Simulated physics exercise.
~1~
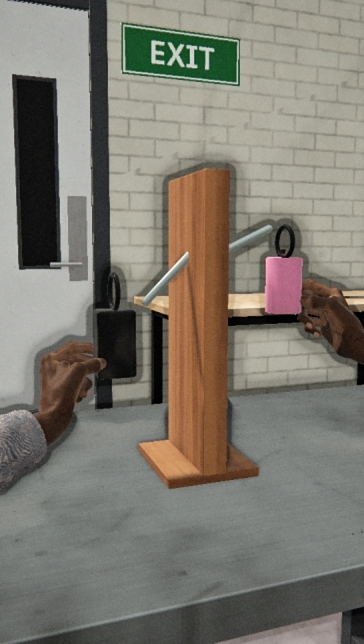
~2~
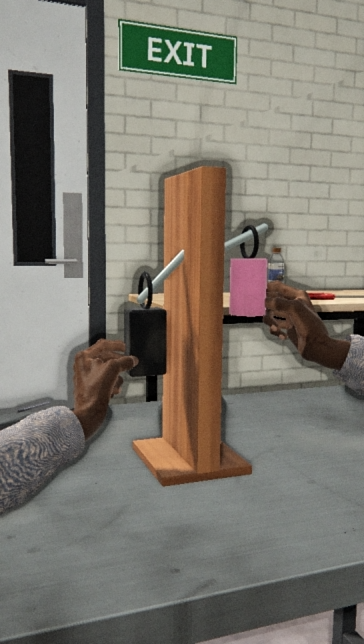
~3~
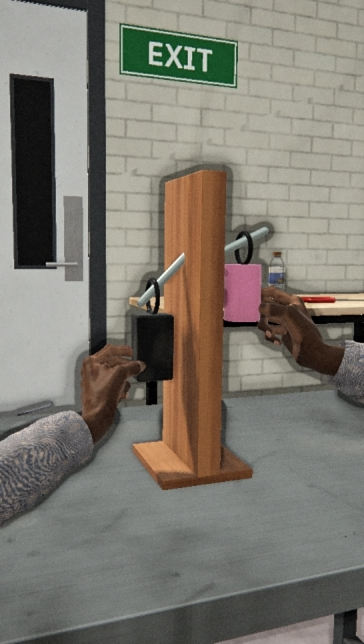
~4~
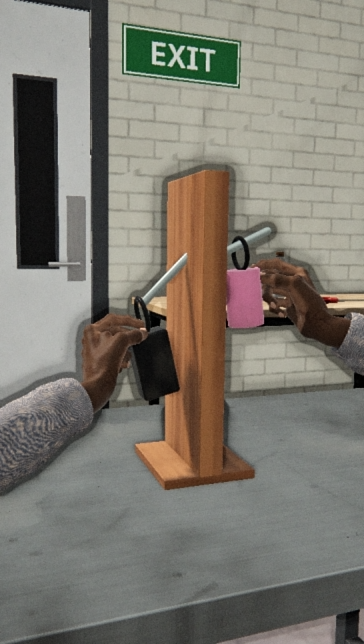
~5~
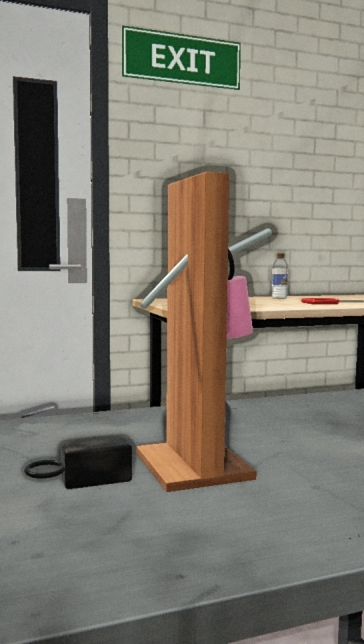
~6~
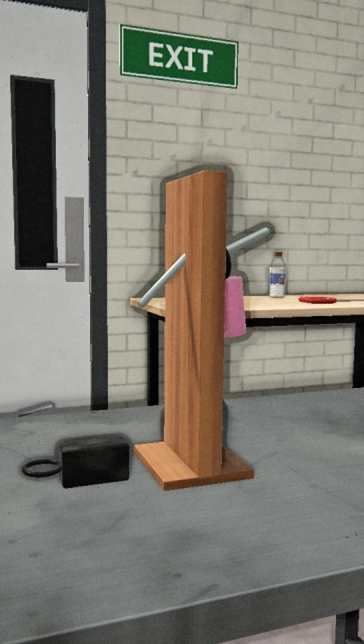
We see two hands bring a black block and a pink block, each with a ring, to the pegs of a wooden stand and then withdraw; the pink one stays hanging on the right, while the black one drops and ends lying on the table.
